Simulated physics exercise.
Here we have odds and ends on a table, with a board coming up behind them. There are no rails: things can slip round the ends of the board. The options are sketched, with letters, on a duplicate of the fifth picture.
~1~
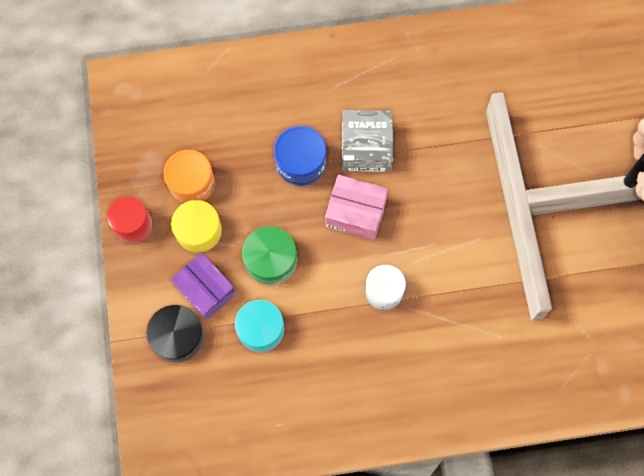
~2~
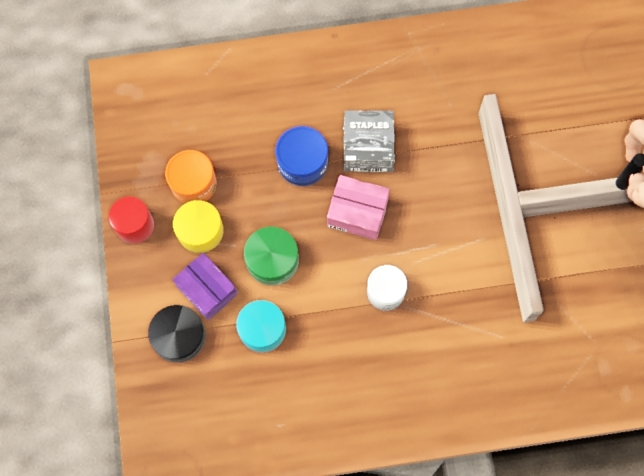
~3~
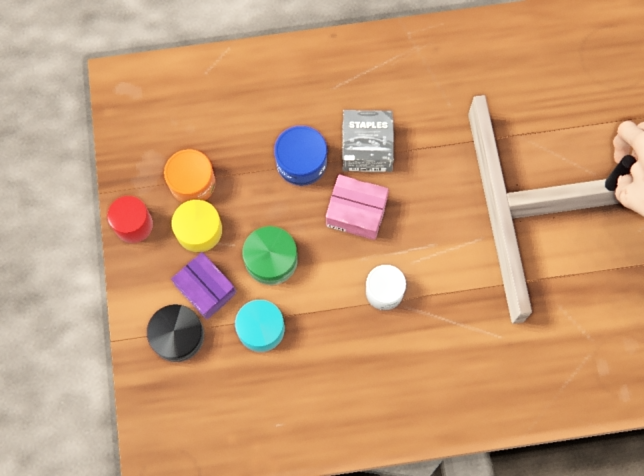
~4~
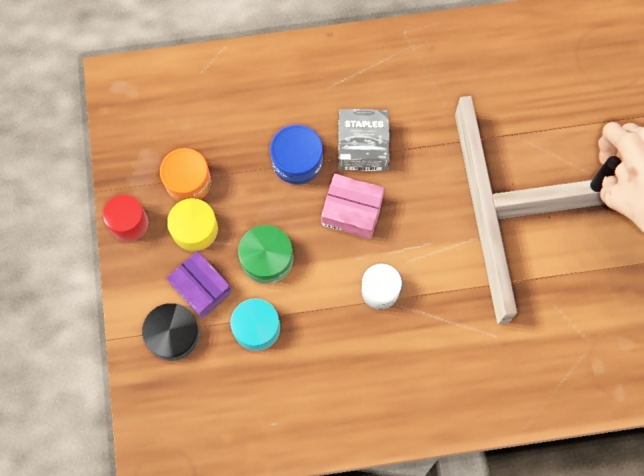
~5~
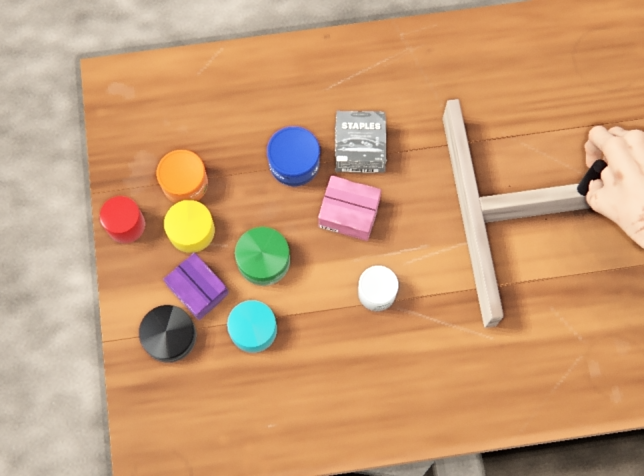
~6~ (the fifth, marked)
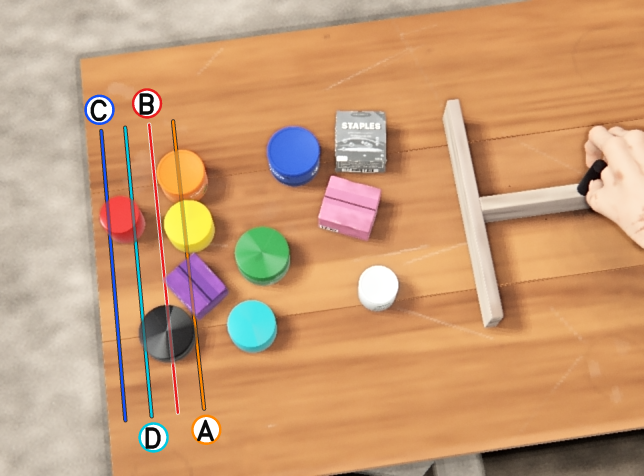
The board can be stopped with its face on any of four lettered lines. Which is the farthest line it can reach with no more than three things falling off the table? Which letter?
A is the last line within the limit.
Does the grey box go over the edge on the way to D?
By then, no.
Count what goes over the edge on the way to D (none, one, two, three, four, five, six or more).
Six or more.
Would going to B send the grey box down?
By then, no.
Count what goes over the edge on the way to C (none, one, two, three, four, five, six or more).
In all, six or more.
On the copy, A at (188, 258); B at (163, 262); C at (113, 269); D at (138, 265).
On A. First, board (372, 219); grey box (325, 149); blue tub (274, 160).
Then, board (267, 233); red pot (114, 228); orange jar (128, 189).
Finally, board (188, 244); orange jar over the edge; red pot over the edge; two fallen.
By contrast, B drops six; C drops eleven; D drops seven.
